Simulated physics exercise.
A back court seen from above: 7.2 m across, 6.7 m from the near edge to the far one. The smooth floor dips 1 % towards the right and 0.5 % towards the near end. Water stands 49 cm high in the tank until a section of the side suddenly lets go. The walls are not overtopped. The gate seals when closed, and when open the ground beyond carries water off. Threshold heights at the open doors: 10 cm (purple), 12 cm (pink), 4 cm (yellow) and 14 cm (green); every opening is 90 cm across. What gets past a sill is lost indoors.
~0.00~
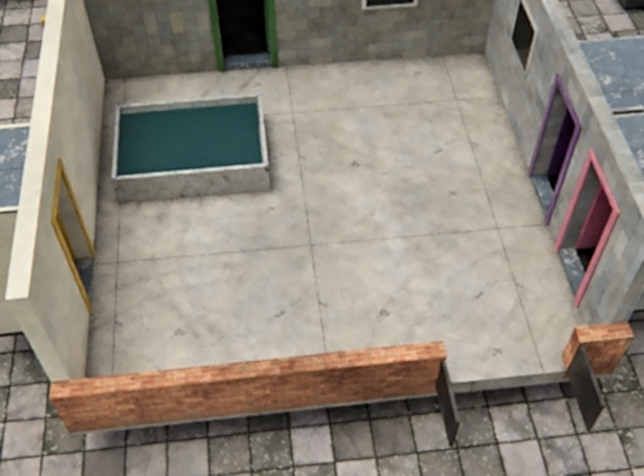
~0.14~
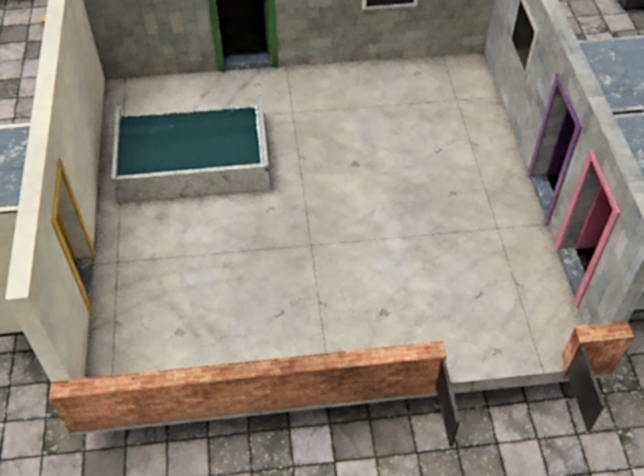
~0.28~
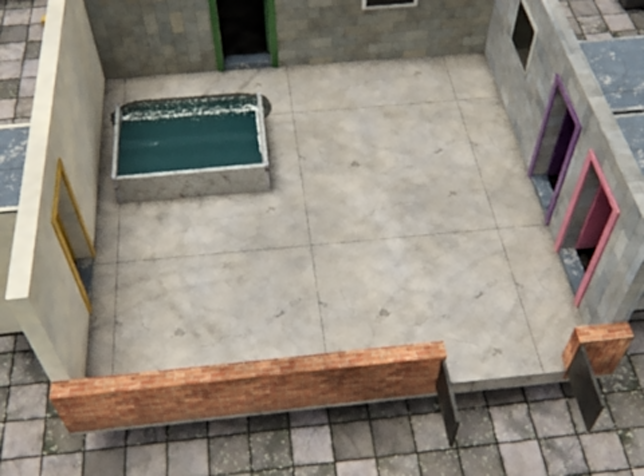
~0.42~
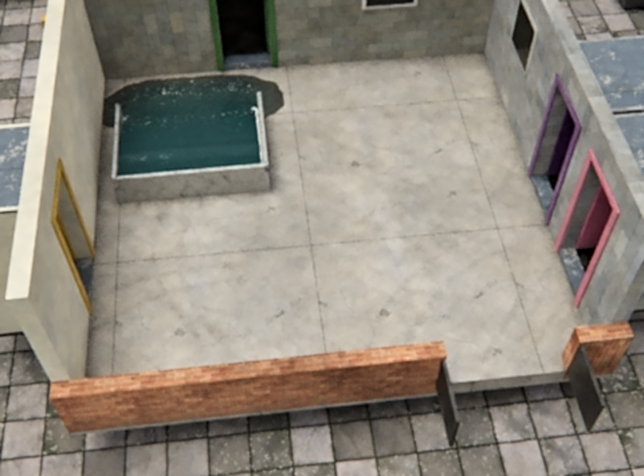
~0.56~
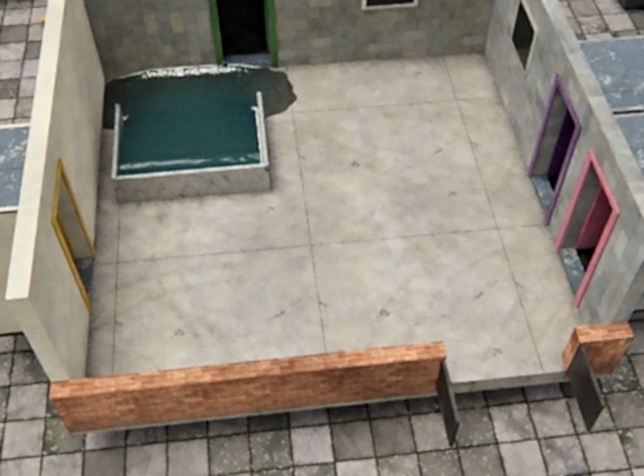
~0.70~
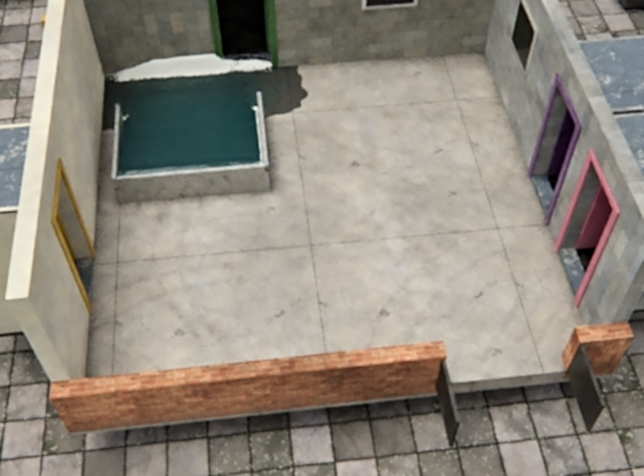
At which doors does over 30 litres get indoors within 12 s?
The water let in: At the purple door it stays under the limit; at the pink door it does not reach the limit; at the yellow door it does not reach the limit; at the green door it passes the limit.
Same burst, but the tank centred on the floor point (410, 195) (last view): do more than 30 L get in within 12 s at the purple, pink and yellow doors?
Then: Purple below, pink not over, yellow under.
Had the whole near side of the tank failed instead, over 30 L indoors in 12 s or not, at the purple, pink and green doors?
Then: Purple below, pink below, green under.
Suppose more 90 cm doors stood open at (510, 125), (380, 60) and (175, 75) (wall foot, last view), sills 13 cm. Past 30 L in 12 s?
In that order: Below, below, past it.
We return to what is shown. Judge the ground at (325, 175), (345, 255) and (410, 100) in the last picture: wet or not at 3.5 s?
In turn: Still dry, not reached, flooded.
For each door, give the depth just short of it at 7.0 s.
In cm: Purple 6, pink 4, yellow 1, green 11.
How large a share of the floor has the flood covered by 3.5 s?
Some 35 per cent of it.
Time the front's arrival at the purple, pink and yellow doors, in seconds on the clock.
Arrival: Purple 4.0 s, pink 5.0 s, yellow 3.0 s.
After 1.4 s water covers 10 % of the floor and is deepest (36 cm) near (184, 85); purple door not reached, pink door not reached, yellow door not reached, green door 29 cm at the sill, 32 L in.
After 2.2 s water covers 15 % of the floor and is deepest (32 cm) near (105, 85); purple door not reached, pink door not reached, yellow door not reached, green door 25 cm at the sill, 85 L in.
After 3.5 s water covers 35 % of the floor and is deepest (18 cm) near (480, 64); purple door not reached, pink door not reached, yellow door 5 cm at the sill, 0 L in, green door 14 cm at the sill, 110 L in.
After 7.0 s water covers 55 % of the floor and is deepest (12 cm) near (580, 342); purple door 6 cm at the sill, 0 L in, pink door 4 cm at the sill, 0 L in, yellow door 1 cm at the sill, 0 L in, green door 11 cm at the sill, 112 L in.
After 12.0 s water covers 70 % of the floor and is deepest (10 cm) near (584, 353); purple door 5 cm at the sill, 0 L in, pink door 4 cm at the sill, 0 L in, yellow door 1 cm at the sill, 0 L in, green door 5 cm at the sill, 112 L in.
